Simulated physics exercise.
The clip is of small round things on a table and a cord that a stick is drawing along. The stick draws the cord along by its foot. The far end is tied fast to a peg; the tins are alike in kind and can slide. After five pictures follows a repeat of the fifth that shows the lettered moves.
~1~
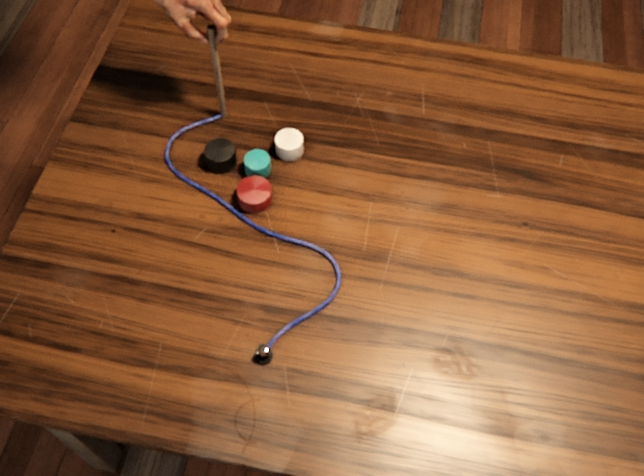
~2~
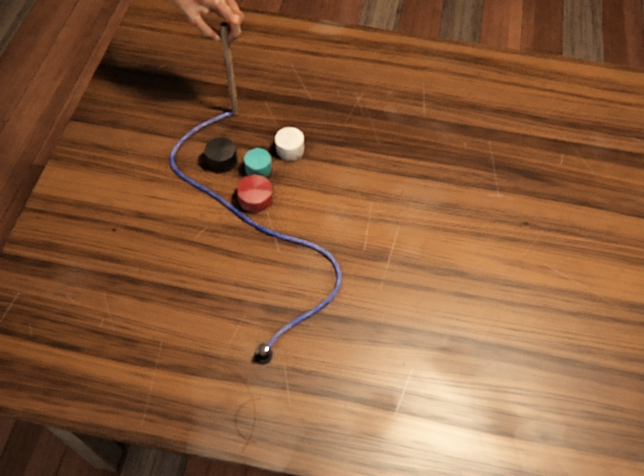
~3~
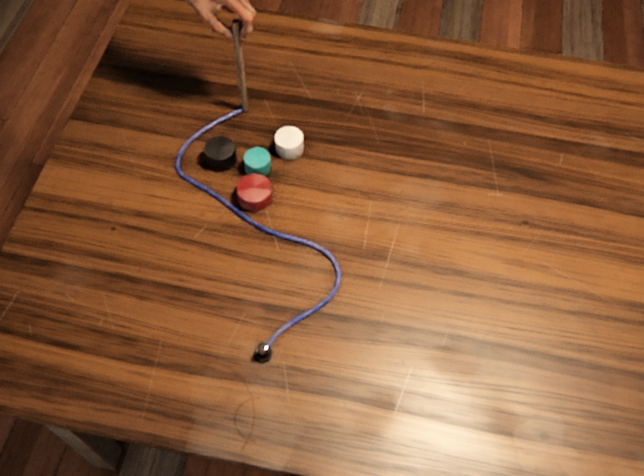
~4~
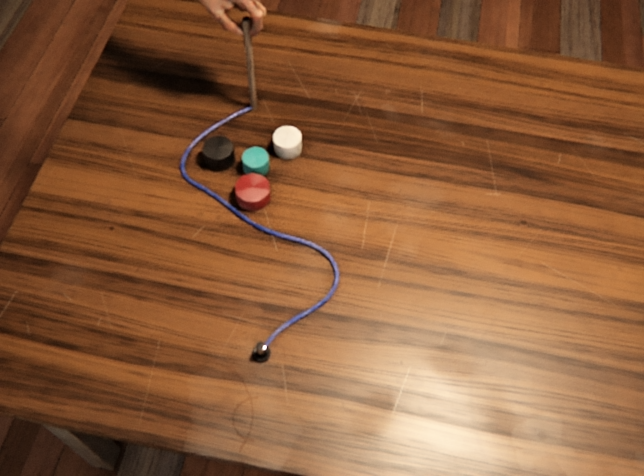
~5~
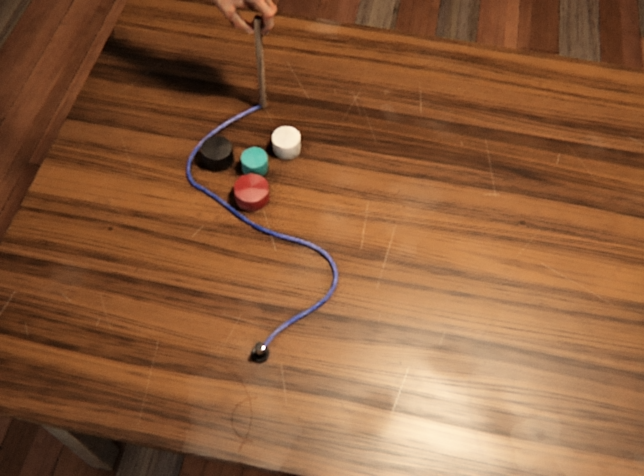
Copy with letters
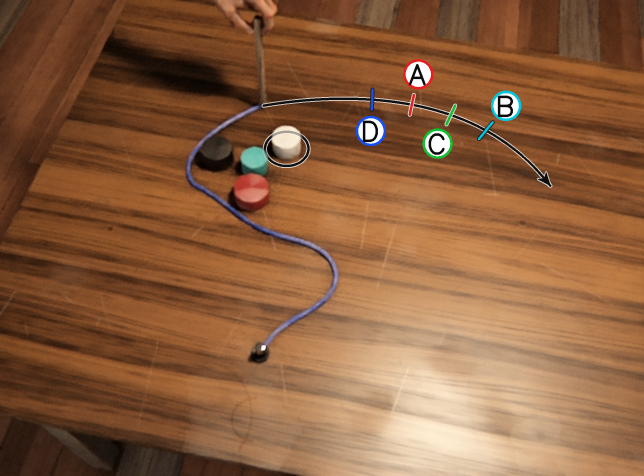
A hand at the upper left holds a thin stick upright on a striped brown wooden table, seen from above at an angle. A blue cord curves in an S from the stick's foot to a small dark peg near the lower middle, passing black, turquoise, red and white round tins clustered beside it. The hand moves the stick slowly rightward, drawing the cord's upper bend closer around the black tin, while the lower curve stays nearly still.
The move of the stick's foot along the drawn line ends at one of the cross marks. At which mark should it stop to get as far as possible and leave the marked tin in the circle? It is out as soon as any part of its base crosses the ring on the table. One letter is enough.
A.
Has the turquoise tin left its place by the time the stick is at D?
No.
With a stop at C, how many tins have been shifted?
Four.
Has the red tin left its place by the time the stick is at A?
No.
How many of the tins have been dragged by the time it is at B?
Four.
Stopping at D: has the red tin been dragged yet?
No.
On the copy, A at (412, 105); B at (486, 131); C at (451, 115); D at (372, 100); the ring at (287, 149); the route from (263, 106) via (422, 107) to (550, 186).
On A. First, foot of the stick (316, 100); white tin (287, 143).
Then, foot of the stick (368, 100); white tin (287, 143).
Finally, foot of the stick (412, 105); black tin (244, 164); turquoise tin (273, 168); white tin (287, 143); the white tin is still in its ring.
By contrast, B drags the ringed tin to (320, 166); C drags the ringed tin to (300, 155); D is safe but short.
